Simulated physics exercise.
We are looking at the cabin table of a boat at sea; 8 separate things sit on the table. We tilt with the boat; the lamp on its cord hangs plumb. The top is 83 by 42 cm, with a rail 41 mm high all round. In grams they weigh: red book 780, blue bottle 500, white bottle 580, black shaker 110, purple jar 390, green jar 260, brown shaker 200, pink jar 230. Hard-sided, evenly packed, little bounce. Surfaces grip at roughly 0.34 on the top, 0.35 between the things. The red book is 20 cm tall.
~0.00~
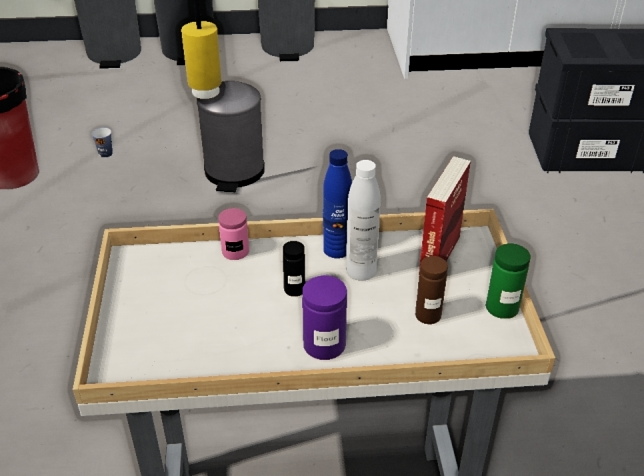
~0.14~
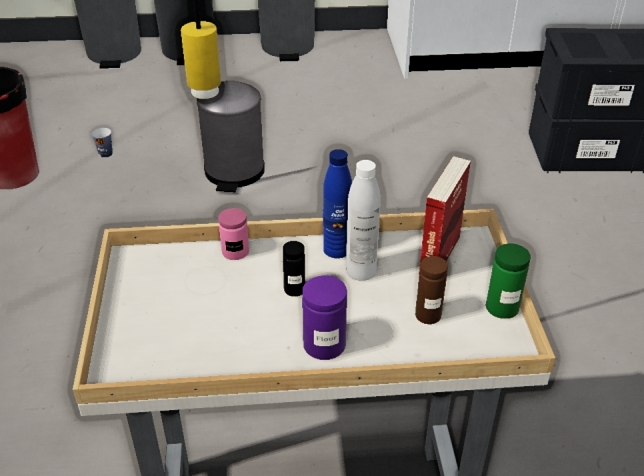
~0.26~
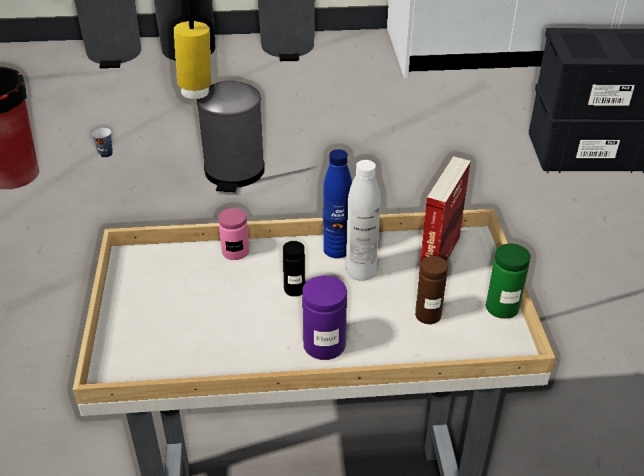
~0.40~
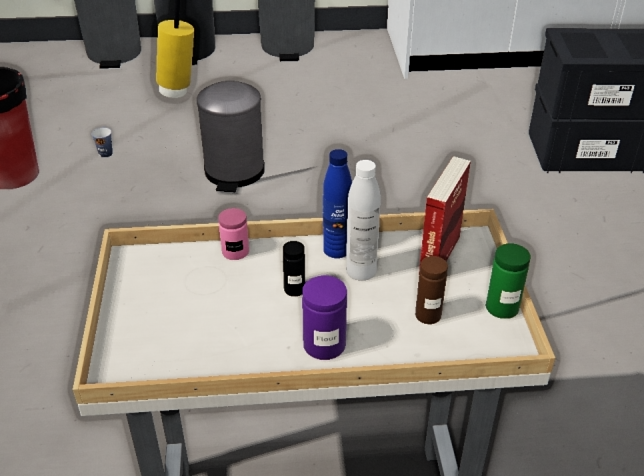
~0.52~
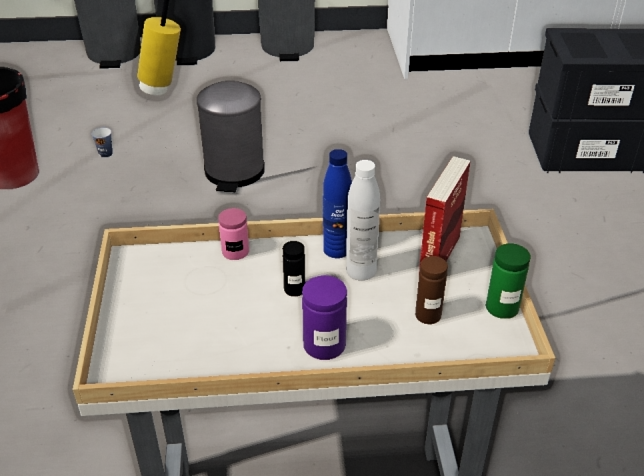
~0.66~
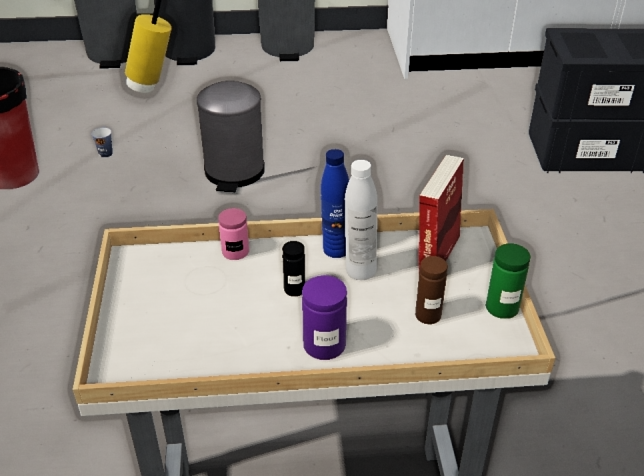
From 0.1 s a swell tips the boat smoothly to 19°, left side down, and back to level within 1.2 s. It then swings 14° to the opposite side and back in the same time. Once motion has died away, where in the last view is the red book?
The red book comes to rest near (380, 229).
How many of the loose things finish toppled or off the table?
4 of them.
After 0.96 s, floor tilted 11°, left side down; red book on its side near (389, 225); white bottle tipped 41° from how it sat; blue bottle tipped 38° from how it sat.
After 1.16 s, floor tilted 2°, left side down; red book on its side near (381, 229); blue bottle tipped 72° from how it sat; white bottle on its side.
After 1.76 s, floor tilted 12°, right side down; red book on its side near (381, 229); blue bottle on its side; white bottle on its side.
At rest (3.9 s), tipped over on the table, red book, blue bottle, white bottle and black shaker; not toppled but over 5 cm from the start, pink jar; the other 3 in place, give or take 5 cm. In the last view, red book near (381, 229).
